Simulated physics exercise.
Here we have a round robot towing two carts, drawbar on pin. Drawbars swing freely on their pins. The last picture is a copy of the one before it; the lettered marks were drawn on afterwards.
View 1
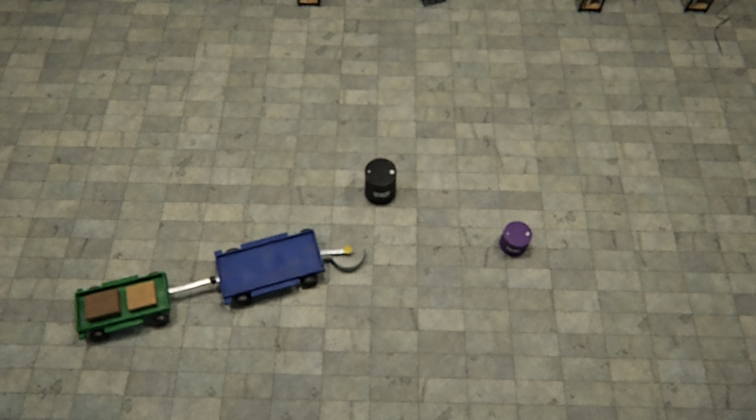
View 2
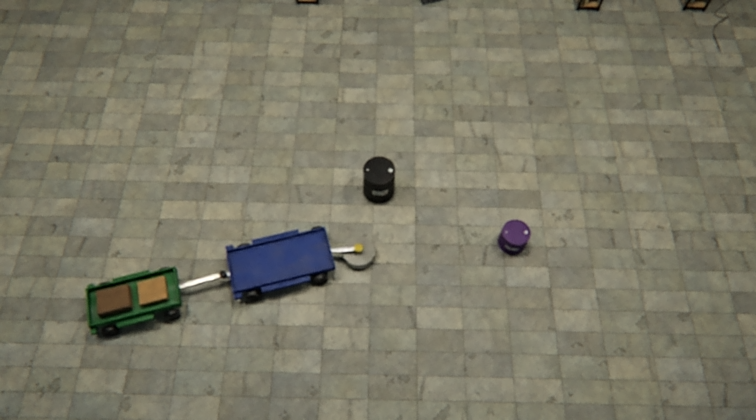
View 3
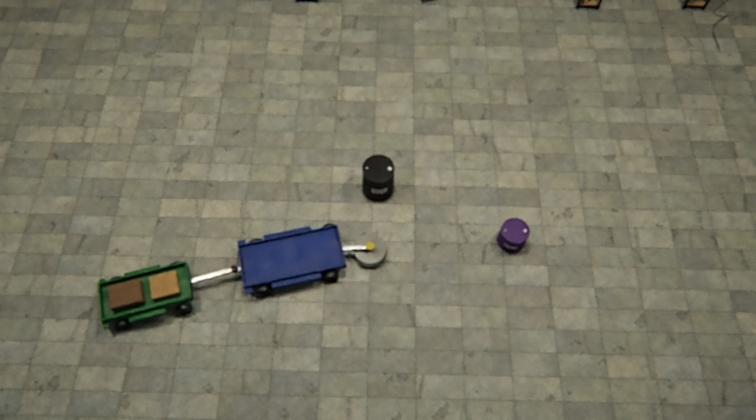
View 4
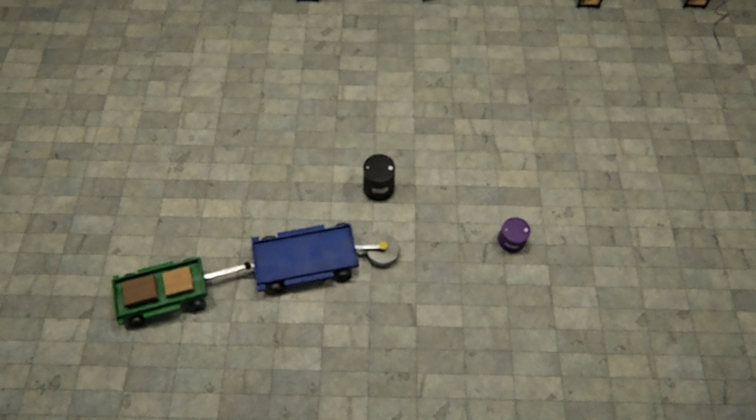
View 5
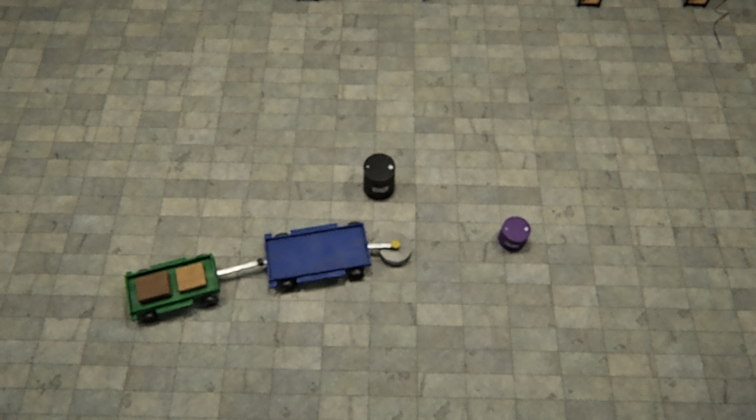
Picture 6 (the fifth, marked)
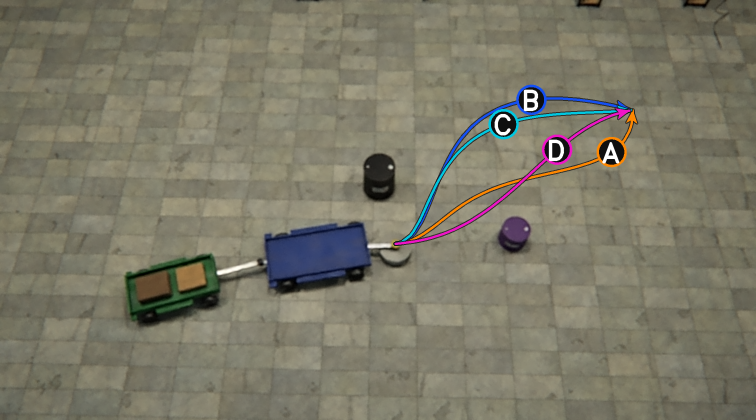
At first, a round grey robot is at the left of a black drum and a purple tub, linked to a blue cart and a green cart carrying two brown boxes. It then tows both carts slowly rightward across the tiled floor, passing just below the drum, while the drum and tub stay put.
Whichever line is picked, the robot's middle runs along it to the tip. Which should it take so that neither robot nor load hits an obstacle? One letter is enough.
Choose route A.
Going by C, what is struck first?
First the black drum.
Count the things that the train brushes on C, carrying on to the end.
It touches one.
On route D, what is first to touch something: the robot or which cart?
The blue cart.
On the marked copy, A from (396, 244) via (530, 178) to (633, 110); B from (396, 244) via (480, 120) to (629, 109); C from (396, 244) via (485, 132) to (631, 110); D from (396, 244) via (524, 180) to (629, 111).
Taking A. A third of the way, robot (487, 195), last cart (287, 259).
Two thirds of the way, robot (585, 168), last cart (396, 228).
When it is over, robot (630, 115), last cart (479, 199); nothing has been touched.
As for the rest, B meets the black drum; C meets the black drum; D meets the purple tub.
